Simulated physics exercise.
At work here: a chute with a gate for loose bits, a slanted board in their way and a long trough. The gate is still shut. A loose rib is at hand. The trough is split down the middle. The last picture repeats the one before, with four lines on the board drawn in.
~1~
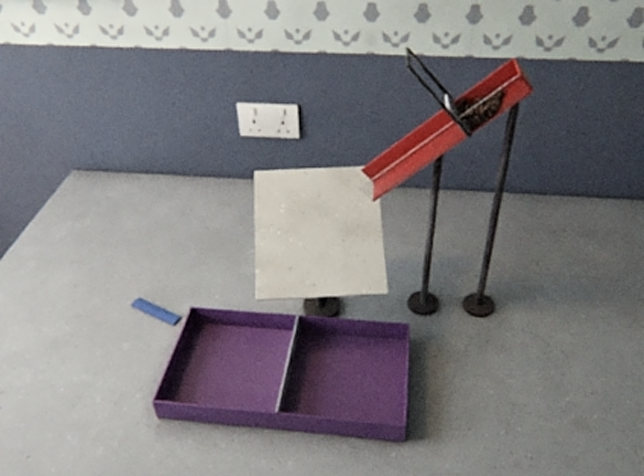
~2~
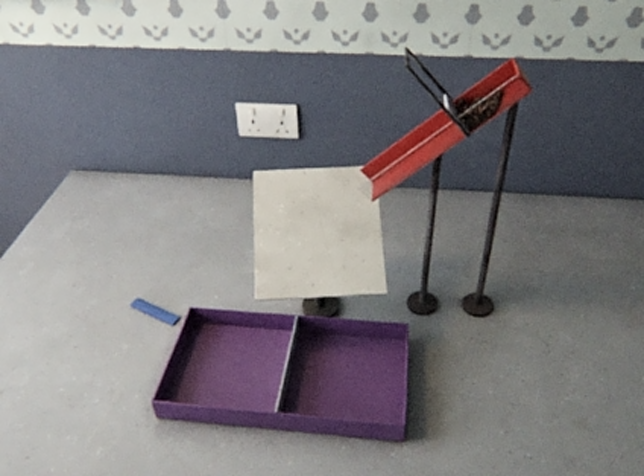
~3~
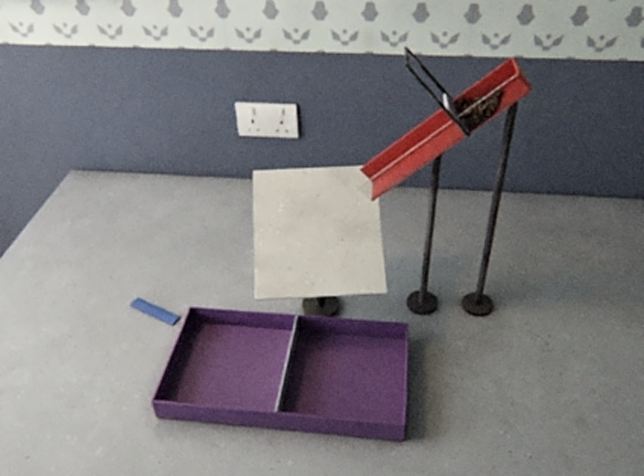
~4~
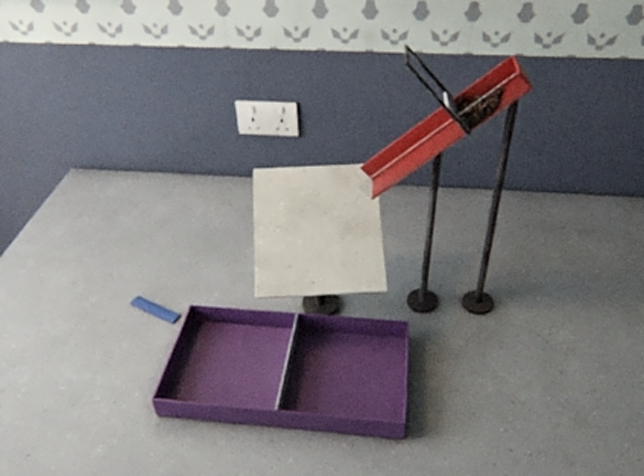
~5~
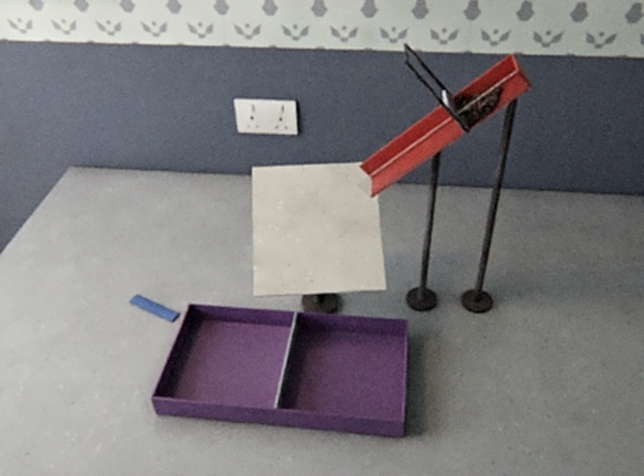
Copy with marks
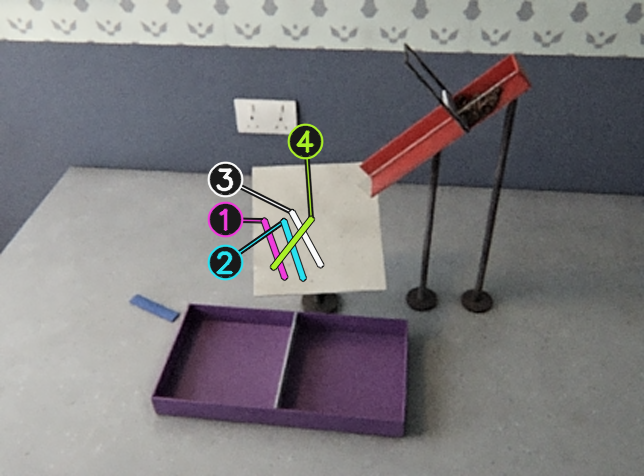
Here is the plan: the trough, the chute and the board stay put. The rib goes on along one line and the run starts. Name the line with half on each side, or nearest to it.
Choose 4.
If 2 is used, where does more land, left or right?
Right.
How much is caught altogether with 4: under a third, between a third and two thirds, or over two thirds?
It is over two thirds.
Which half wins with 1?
More lands on the right.
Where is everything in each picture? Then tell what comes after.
The first picture shows load behind the gate at (477, 109), allspice berries; lip of the chute at (374, 192), sloping fairly steeply.
The second picture shows middle of the board at (318, 230), tilted fairly steeply; middle of its low edge at (321, 296); of its high edge at (315, 168).
The third picture shows front corners of the trough at (152, 401) and (405, 425); front end of its middle wall at (275, 412); gate still shut at (449, 105).
The fourth picture shows middle of the load at (476, 107); lip at (373, 190).
The fifth picture shows middle of the load at (475, 105); lip at (372, 188).
On the marked copy, line 1 from (264, 220) to (284, 277); line 2 from (283, 221) to (303, 278); line 3 from (292, 212) to (320, 264); line 4 from (311, 219) to (273, 267).
With 1, of what is caught, a small part in the left half, most in the right.
With 2, of what is caught, none in the left half, all in the right.
With 3, of what is caught, a stray few in the left half, nearly all in the right.
With 4, of what is caught, about half in the left half, about half in the right.
